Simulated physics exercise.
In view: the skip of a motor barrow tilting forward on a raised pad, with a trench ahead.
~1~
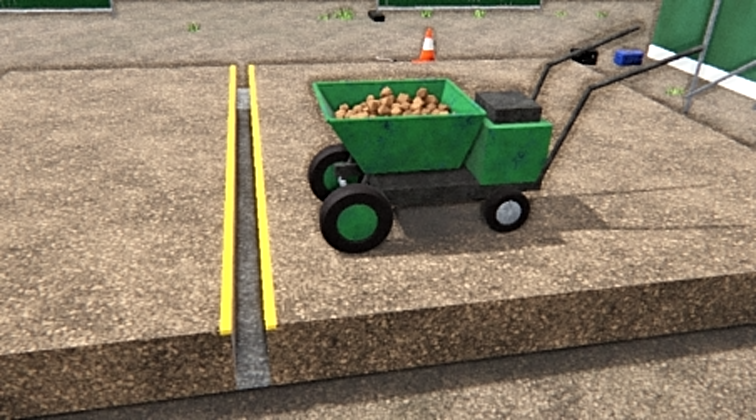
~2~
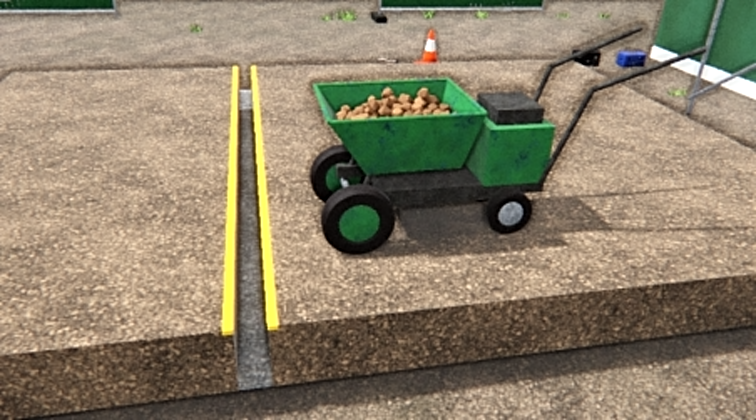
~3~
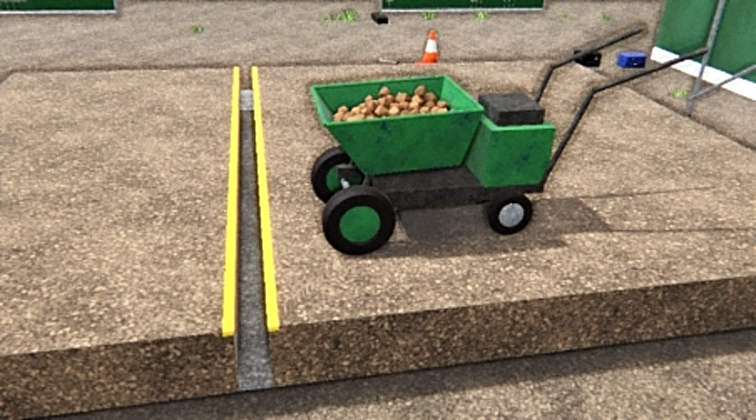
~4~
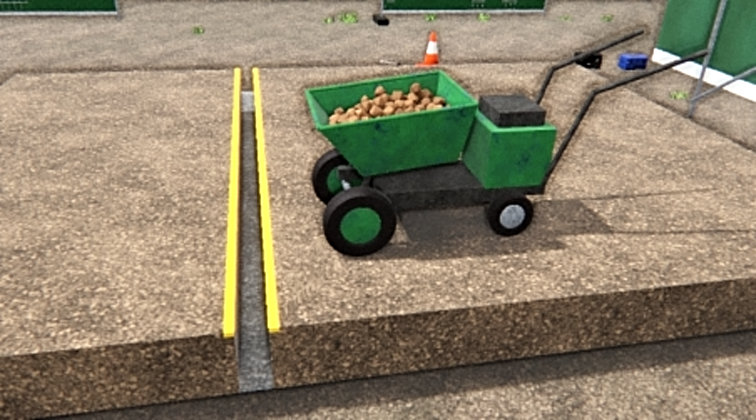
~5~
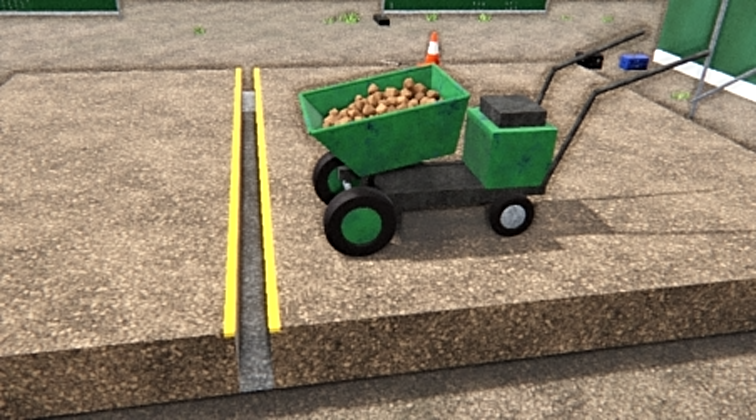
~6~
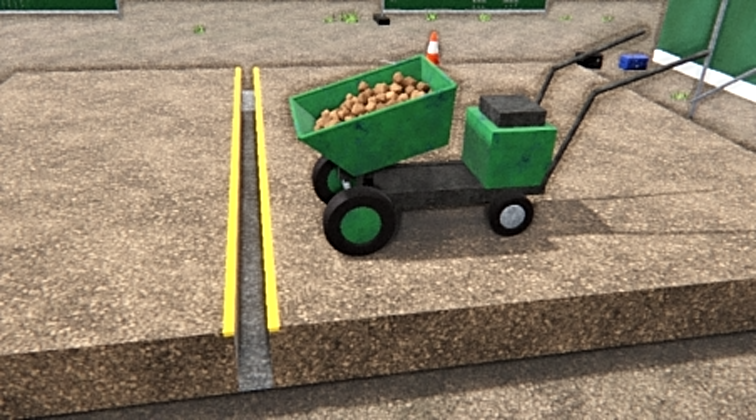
The green skip of a motor barrow tilts forward, its brown clods still inside.
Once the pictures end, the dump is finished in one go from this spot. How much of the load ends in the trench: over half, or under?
The trench ends with only the smaller part of it.
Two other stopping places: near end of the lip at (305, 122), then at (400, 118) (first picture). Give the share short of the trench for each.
The first gives 0 %, the second 40 %.
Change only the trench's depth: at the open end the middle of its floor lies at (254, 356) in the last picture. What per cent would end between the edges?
Some 30 per cent.
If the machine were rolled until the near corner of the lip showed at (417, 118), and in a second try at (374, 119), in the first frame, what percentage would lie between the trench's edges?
Near 30 % and 60 %.
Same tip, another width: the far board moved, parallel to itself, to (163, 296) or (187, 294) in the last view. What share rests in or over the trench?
In turn 100 and 90 in a hundred.
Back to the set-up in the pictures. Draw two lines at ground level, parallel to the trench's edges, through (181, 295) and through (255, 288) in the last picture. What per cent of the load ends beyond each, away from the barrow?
First some 40, then 90 per cent.
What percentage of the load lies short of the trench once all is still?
Roughly 0 in a hundred.
Soon, skip tipped steeply; all in the skip.
A while on, skip tipped right over; most in the skip; a stray few in or heaped over the trench; a small part beyond it; a stray few falling.
Towards the end, skip tipped right over; about a quarter in the skip; a small part in or heaped over the trench; about two thirds beyond it.
Finally, skip tipped right over; a stray few in the skip; about a third in or heaped over the trench; about two thirds beyond it.
